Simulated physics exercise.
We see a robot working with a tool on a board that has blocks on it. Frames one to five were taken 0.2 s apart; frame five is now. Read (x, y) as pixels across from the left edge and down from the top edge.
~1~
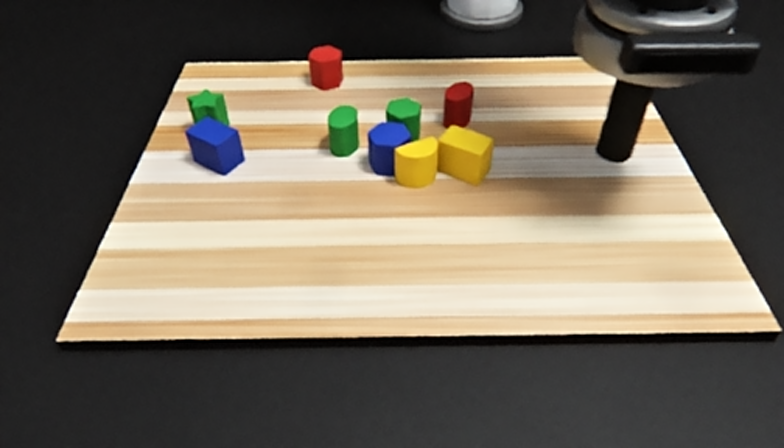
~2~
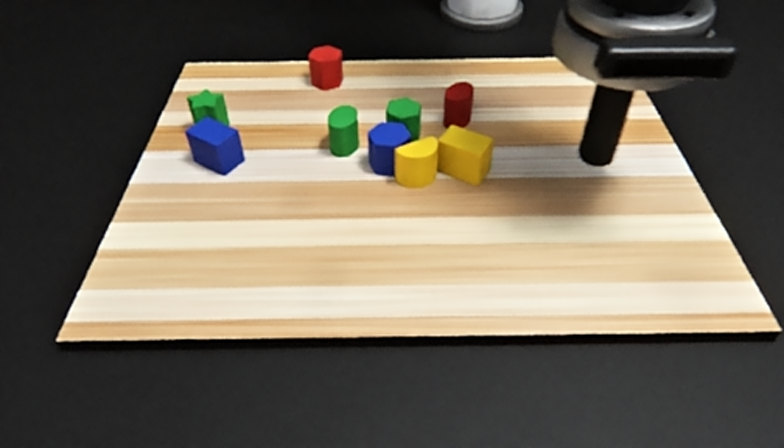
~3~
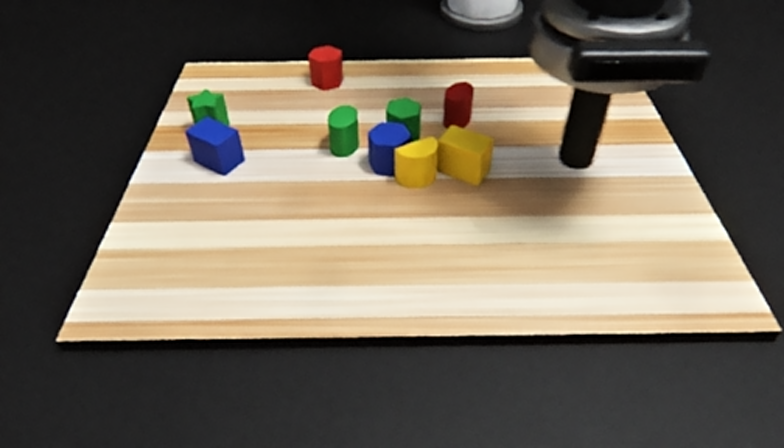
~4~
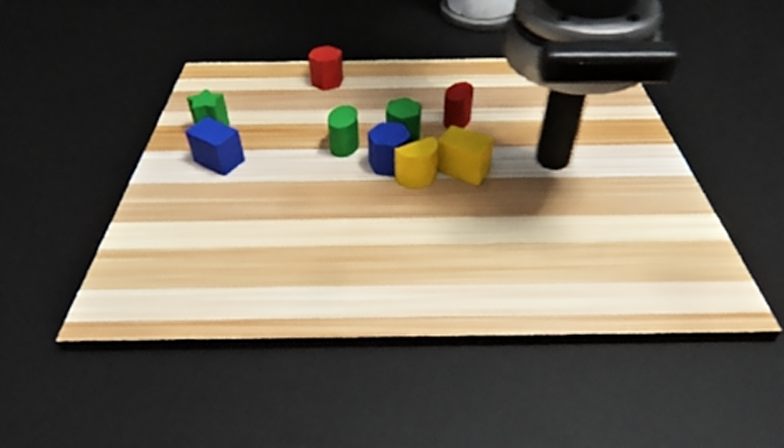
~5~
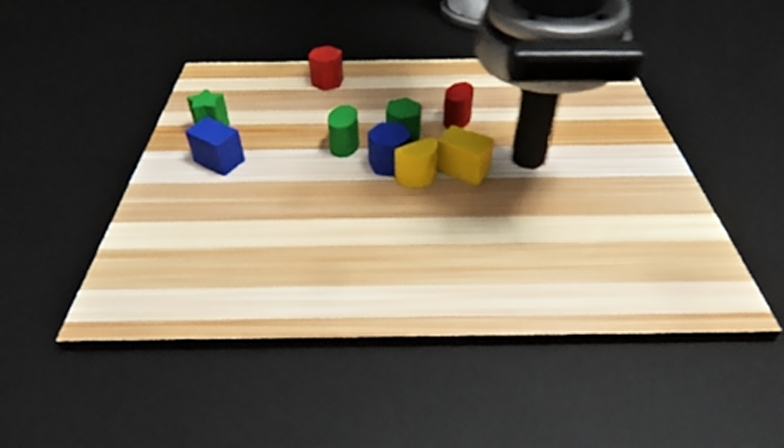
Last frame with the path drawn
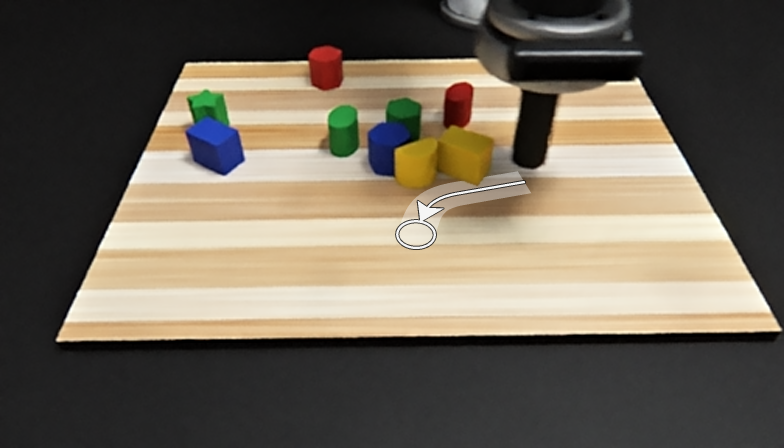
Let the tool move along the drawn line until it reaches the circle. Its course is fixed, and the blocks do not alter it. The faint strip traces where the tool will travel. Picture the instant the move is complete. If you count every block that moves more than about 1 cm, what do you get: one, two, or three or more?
I'd put the number at one.
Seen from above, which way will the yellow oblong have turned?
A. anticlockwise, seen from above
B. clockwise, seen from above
That would be B.
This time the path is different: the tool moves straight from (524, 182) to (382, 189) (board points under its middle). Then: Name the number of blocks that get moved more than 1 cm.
My best guess is that three blocks or more move over 1 cm.
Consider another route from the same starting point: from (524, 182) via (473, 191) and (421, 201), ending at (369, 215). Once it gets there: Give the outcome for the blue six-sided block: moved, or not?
That one stays where it is.
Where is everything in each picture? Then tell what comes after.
In the first frame, tool's lower end at (614, 152); blue six-sided block at (389, 133); yellow half-round block at (419, 148); yellow oblong at (466, 139).
In the second frame, tool at (596, 156); blocks still.
In the third frame, tool at (576, 159); blocks still.
In the fourth frame, tool at (553, 160); blocks still.
In the fifth frame, tool at (529, 159); blue six-sided block at (389, 133); yellow half-round block at (419, 148); yellow oblong at (466, 139).
Drawn move, from (524, 182) by way of (478, 190) and (434, 202) to (416, 234).
What follows on the original path. One third of the way, tool at (481, 167); yellow oblong at (454, 138), turned 25° clockwise.
Two thirds of the way, tool at (435, 179); yellow half-round block at (416, 147), turned 15° anticlockwise; yellow oblong at (447, 137), turned 45° clockwise.
At the end, tool at (417, 211); blue six-sided block still; yellow half-round block at (416, 147), turned 15° anticlockwise; yellow oblong at (447, 137), turned 45° clockwise.
